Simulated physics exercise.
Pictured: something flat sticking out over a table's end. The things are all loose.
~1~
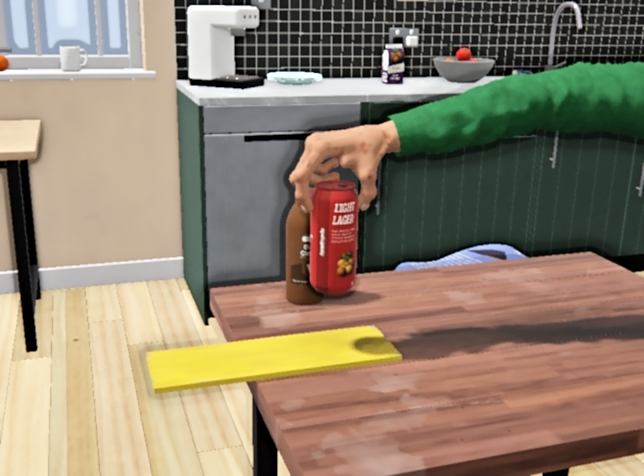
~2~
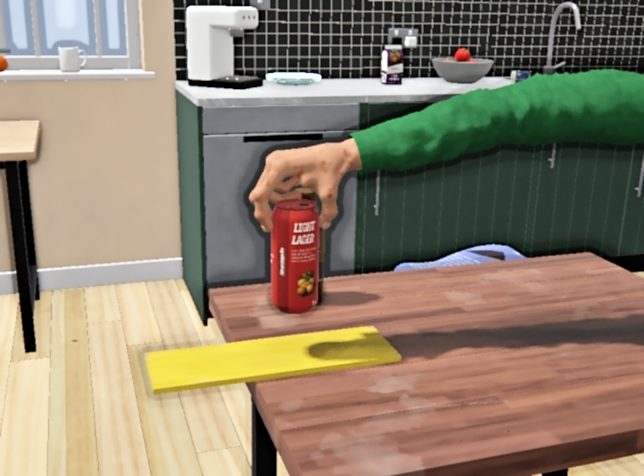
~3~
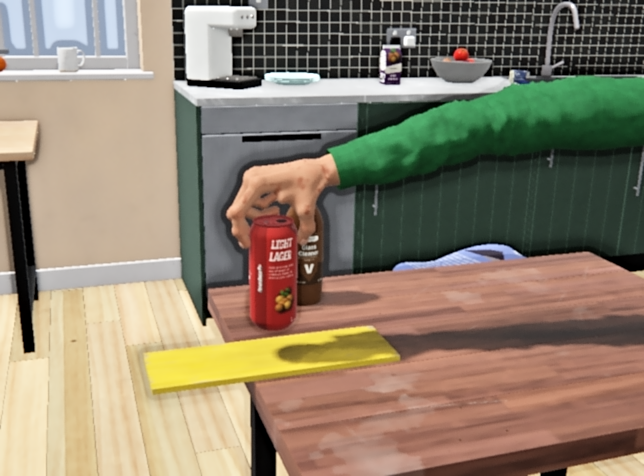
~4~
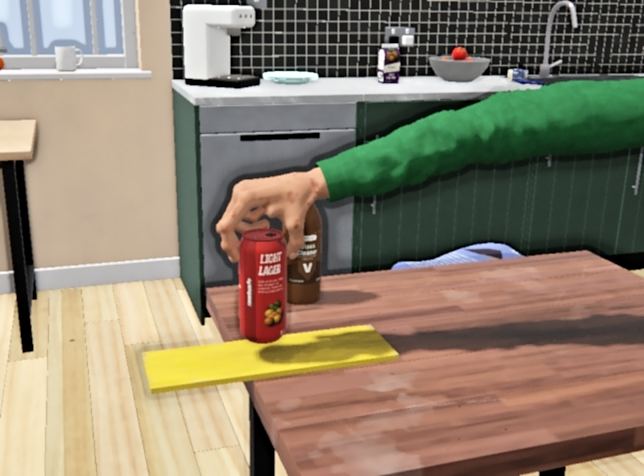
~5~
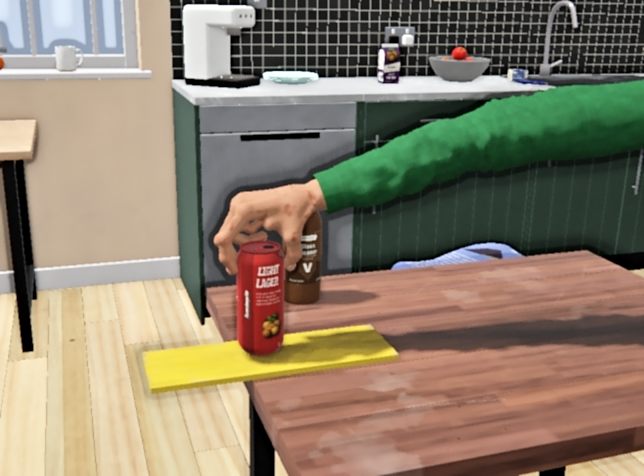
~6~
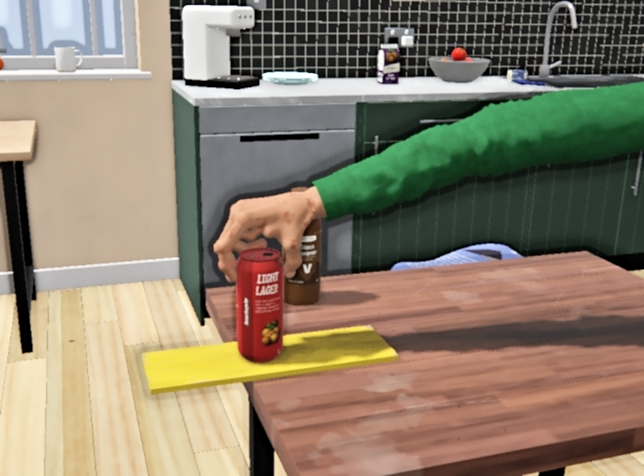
In a kitchen, a hand in a green sleeve moves a red can leftward and down past a brown bottle on a wooden table, setting it on a yellow plank that juts over the table's end, and keeps hold of it.
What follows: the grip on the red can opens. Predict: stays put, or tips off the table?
Stays put.
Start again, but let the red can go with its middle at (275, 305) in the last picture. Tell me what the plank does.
It remains balanced.
Then, 0.20 s after the last picture, nothing has stirred.
Then, 0.50 s after the last picture, red can resting near (260, 306).
At rest, all 3 in place. Seen from the same camera at the end, red can near (260, 306). The plank stays on the table.
